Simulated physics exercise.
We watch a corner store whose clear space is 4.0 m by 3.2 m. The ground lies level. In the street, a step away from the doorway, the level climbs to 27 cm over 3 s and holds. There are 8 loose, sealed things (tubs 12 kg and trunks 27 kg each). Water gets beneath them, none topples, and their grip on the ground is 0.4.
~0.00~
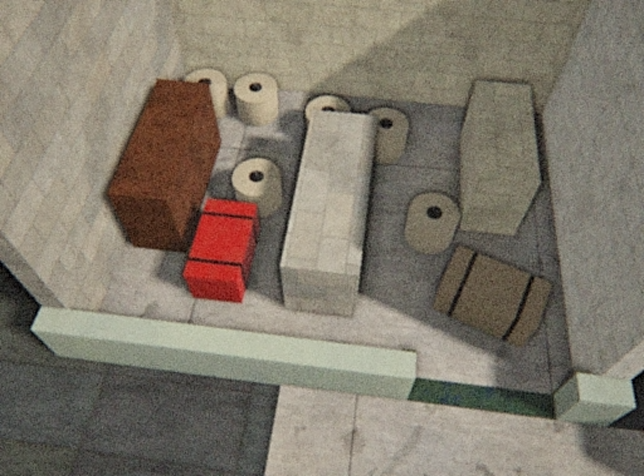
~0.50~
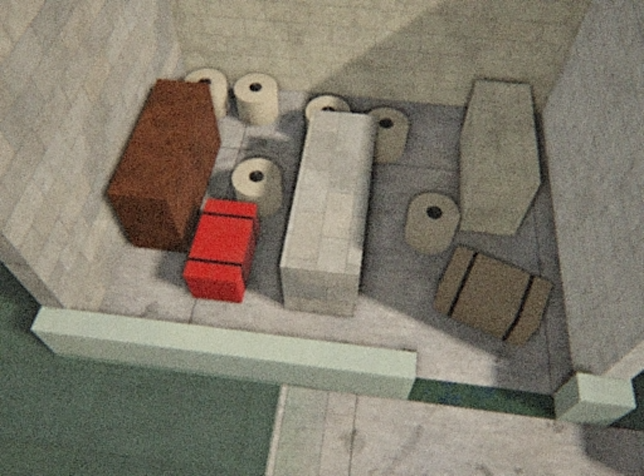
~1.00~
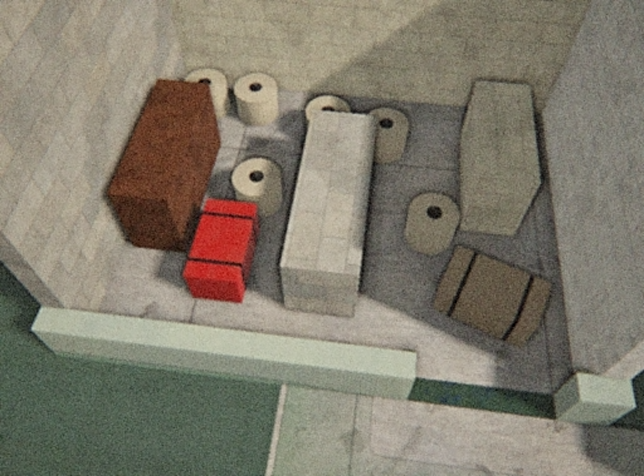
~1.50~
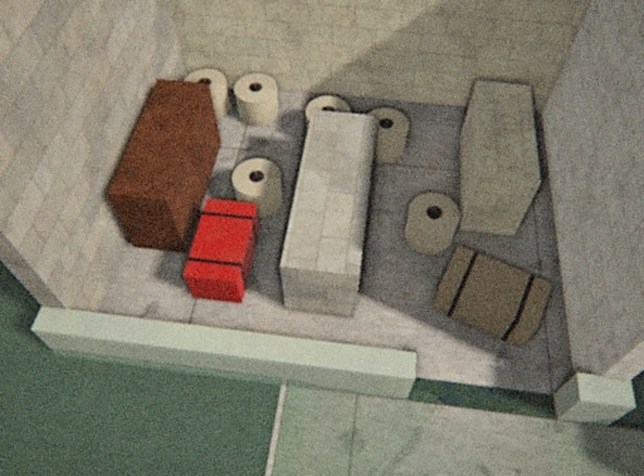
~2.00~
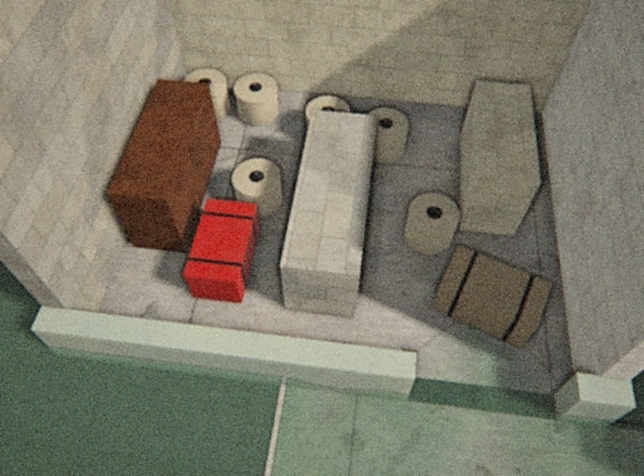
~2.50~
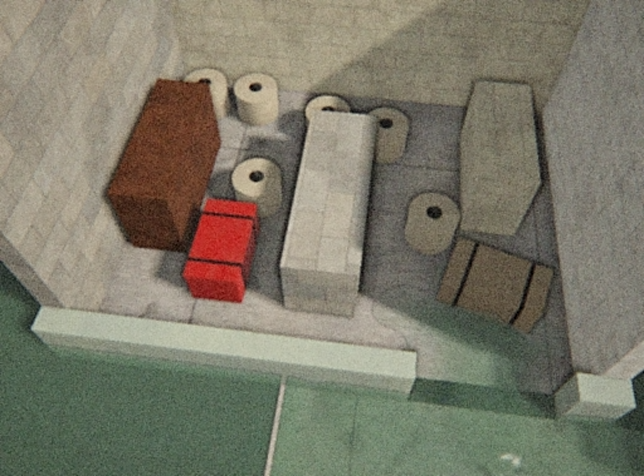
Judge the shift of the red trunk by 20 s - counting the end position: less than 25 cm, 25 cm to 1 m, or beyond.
The red trunk is nudged along.
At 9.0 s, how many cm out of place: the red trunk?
Roughly 10 cm by then.
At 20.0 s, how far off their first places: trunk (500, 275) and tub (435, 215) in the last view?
In that order: 250 cm, 140 cm.
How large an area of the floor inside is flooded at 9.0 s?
Roughly 10.0 m2.
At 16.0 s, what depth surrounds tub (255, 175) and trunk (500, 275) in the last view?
About 25 and 25 cm.
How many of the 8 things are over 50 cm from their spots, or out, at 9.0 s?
4 of them.
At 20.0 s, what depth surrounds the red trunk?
About 27 cm.
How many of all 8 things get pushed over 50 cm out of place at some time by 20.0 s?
That makes 8.
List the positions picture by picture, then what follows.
The first frame shows the red trunk at (221, 238) rests on the ground; water covers 0.0 m2; 0 of 8 have shifted.
The second frame shows the red trunk at (221, 238) rests on the ground; water covers 0.0 m2; 0 of 8 have shifted.
The third frame shows the red trunk at (221, 238) rests on the ground; water covers 0.0 m2; 0 of 8 have shifted.
The fourth frame shows the red trunk at (221, 238), on the bottom; water covers 0.0 m2; 0 of 8 have shifted.
The fifth frame shows the red trunk at (221, 238), on the bottom; water covers 0.4 m2; 0 of 8 have shifted.
The sixth frame shows the red trunk at (221, 238), on the bottom; water covers 0.8 m2; 1 of 8 have shifted.
After 4.0 s the red trunk is near (221, 238), 0.0 m from its start, aground; 1 afloat.
After 9.0 s the red trunk is near (222, 249), 0.1 m from its start, aground; 7 afloat.
After 16.0 s the red trunk is near (133, 273), 0.8 m from its start, afloat; 8 afloat.
After 20.0 s the red trunk is near (140, 259), 0.7 m from its start, afloat; 8 afloat.
